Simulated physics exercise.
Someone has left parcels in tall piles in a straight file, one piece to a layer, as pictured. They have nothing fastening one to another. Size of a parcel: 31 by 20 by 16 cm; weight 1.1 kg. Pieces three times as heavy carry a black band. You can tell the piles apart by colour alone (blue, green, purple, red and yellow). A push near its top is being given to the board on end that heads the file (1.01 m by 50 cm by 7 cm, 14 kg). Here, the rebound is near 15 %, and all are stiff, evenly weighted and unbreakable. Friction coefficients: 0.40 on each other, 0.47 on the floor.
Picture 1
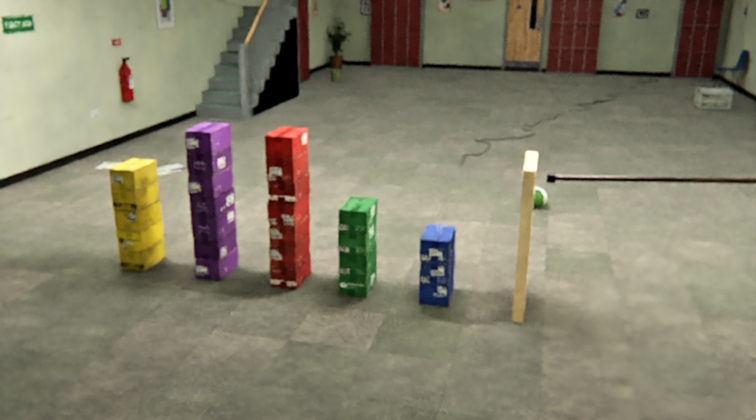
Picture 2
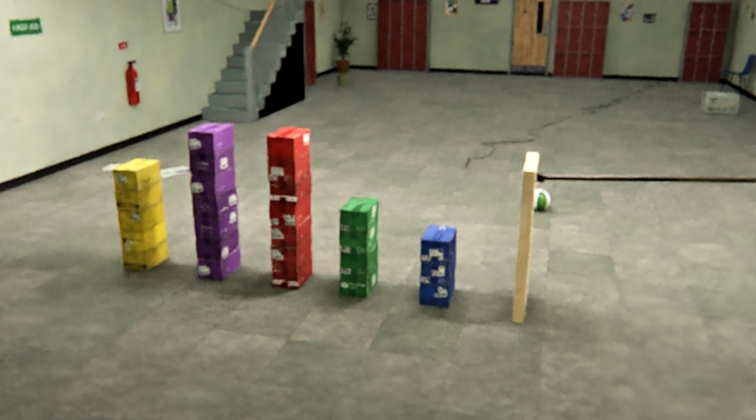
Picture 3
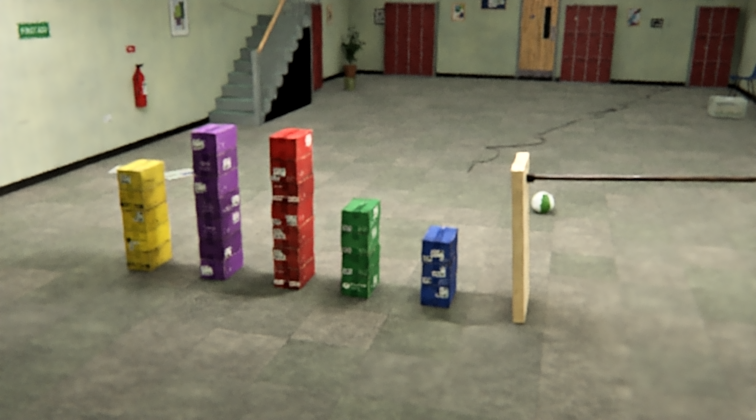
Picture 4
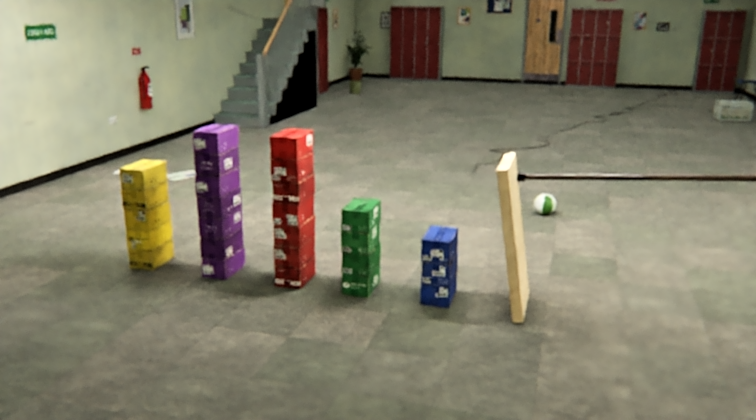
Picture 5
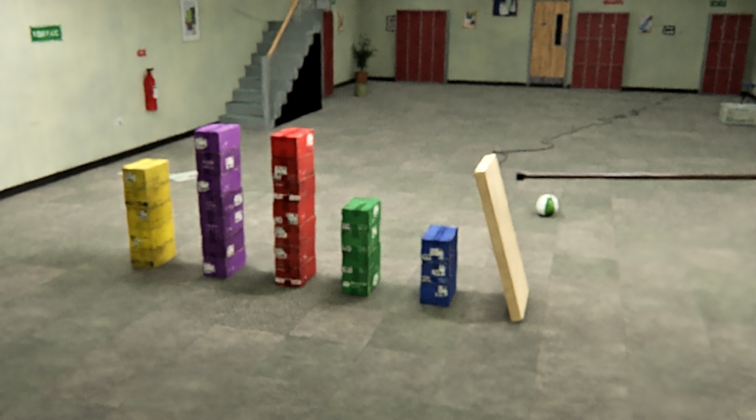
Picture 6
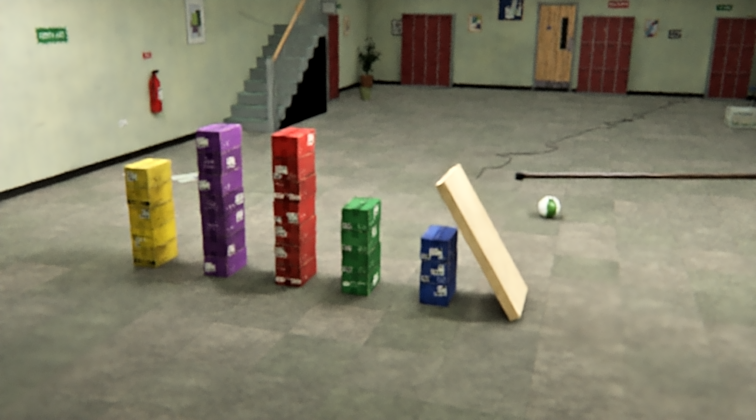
A wooden board stands on end at the right of a straight row of parcel stacks, yellow, purple, red, green and blue from left to right, seen from slightly above in a grey-floored hall with stairs and red doors. A dark pole from the right pushes near the board's top, then halts. The board tilts left, leaning further towards the motionless blue stack, as the camera shifts slightly.
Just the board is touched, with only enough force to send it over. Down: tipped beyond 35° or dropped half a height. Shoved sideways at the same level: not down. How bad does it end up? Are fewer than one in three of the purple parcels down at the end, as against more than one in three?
Yes.
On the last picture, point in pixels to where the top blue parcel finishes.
Its centre ends up near pixel (392, 282) in the last picture.
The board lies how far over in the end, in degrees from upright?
60°, roughly.
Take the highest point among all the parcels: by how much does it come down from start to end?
0 cm.
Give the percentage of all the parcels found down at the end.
Something near 5 percent.
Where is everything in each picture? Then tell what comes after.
In the first picture (pixels give the middle of a visible side; the camera moves round a little), pole end (552, 179) 7 cm short, board 0° from upright; top purple parcel (198, 143); top blue parcel (434, 252); none of the others has stirred.
The second picture shows pole end (541, 179) 4 mm short, board 0° from upright; top purple parcel (201, 143).
The third picture shows pole end (531, 179) 6 cm in, board 4° from upright; top purple parcel (204, 143); none of the others has stirred.
The fourth picture shows pole end (522, 178) 12 cm in, stopped, board 9° from upright; top purple parcel (205, 143); none of the others has stirred.
The fifth picture shows pole end (521, 177) 12 cm in, stopped, board 17° from upright; top purple parcel (207, 142); none of the others has stirred.
The sixth picture shows pole end (520, 177) 12 cm in, stopped, board 31° from upright; top purple parcel (208, 142); top green parcel (355, 220); none of the others has stirred.
Then, 0.09 s past the last view, board 43° from upright; none of the 7 purple parcels down (0 of 26 in all colours); top purple parcel unmoved.
Then, 0.19 s past the last view, board 46° from upright; none of the 7 purple parcels down (0 of 26 in all colours); top purple parcel unmoved; top blue parcel 7° from how it stood.
Then, 0.33 s past the last view, board 58° from upright; none of the 7 purple parcels down (1 of 26 in all colours); top purple parcel unmoved; top blue parcel 45° from how it stood, 10 cm lower.
Then, 0.49 s past the last view, board 67° from upright; none of the 7 purple parcels down (1 of 26 in all colours); top purple parcel unmoved; top blue parcel 3° from how it stood, 31 cm lower.
In the end, board 59° from upright; none of the 7 purple parcels down (1 of 26 in all colours); top purple parcel unmoved; top green parcel unmoved. That is 0 per cent. From the last view, middles, top purple parcel near (219, 138), top green parcel near (361, 214).
